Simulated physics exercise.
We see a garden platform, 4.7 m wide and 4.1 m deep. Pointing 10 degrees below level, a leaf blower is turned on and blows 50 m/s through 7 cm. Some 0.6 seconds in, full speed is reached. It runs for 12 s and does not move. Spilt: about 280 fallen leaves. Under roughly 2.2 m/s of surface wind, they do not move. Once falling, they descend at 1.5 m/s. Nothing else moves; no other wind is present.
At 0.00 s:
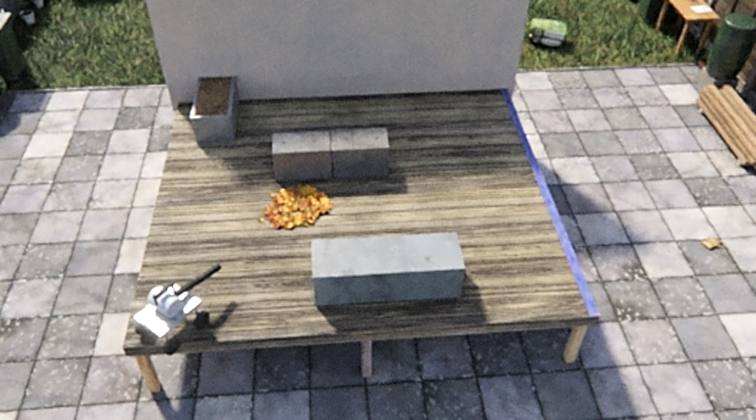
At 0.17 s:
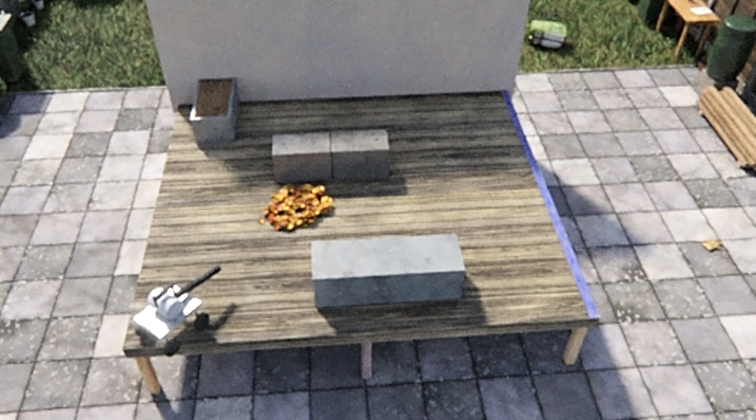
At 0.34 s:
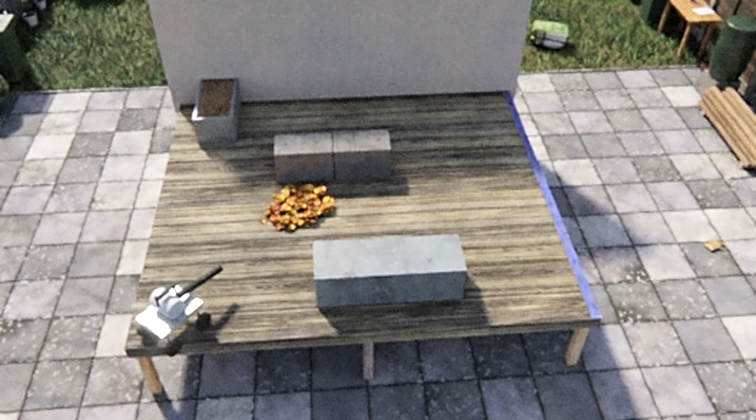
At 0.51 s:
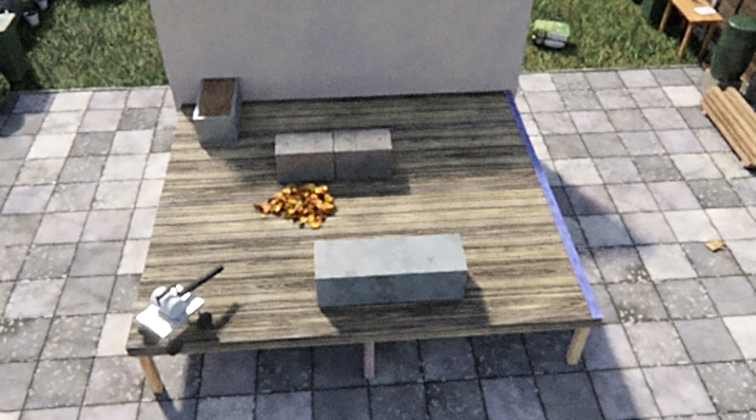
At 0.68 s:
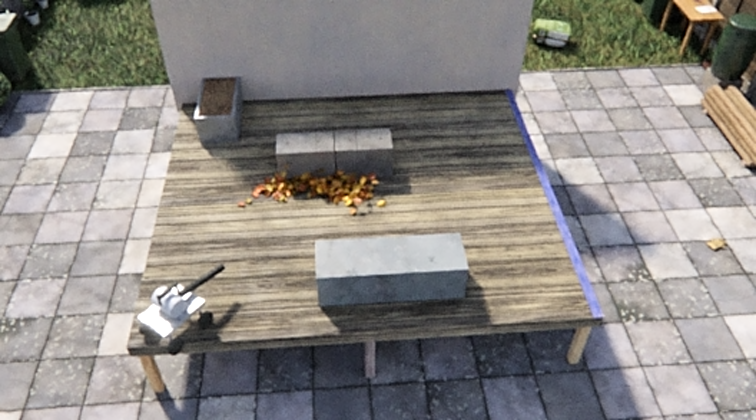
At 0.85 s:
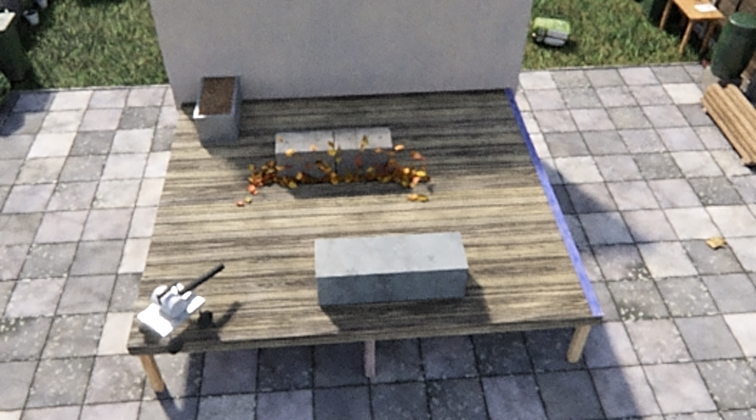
On a wooden garden platform, a pile of orange leaves lay still near two stone blocks while a leaf blower stayed put at the front left, then the leaves spread apart and scattered back and rightward.
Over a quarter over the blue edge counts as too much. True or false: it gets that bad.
True.
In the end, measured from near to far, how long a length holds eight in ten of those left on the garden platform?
1.2 m or thereabouts.
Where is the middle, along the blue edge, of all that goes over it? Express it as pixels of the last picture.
(539, 157).
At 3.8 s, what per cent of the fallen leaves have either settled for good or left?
Roughly 60 % of them.
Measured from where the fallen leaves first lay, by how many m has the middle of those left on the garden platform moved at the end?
About 1.0 metres.
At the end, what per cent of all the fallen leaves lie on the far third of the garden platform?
30 %.
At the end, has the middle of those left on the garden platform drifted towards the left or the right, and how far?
The middle ends up further leftward, approx. 0.2 m.
After 2.4 s, 68 % are on the move or not yet settled, 47 % are over the blue edge; the middle of those still in play is near (439, 153).
After 3.8 s, 44 % are on the move or not yet settled, 55 % are over the blue edge; the middle of those still in play is near (287, 151).
After 6.6 s, 35 % are on the move or not yet settled, 60 % are over the blue edge; the middle of those still in play is near (287, 151).
After 12.0 s, at the end, 63 % are over the blue edge; the middle of those still in play is near (287, 151).
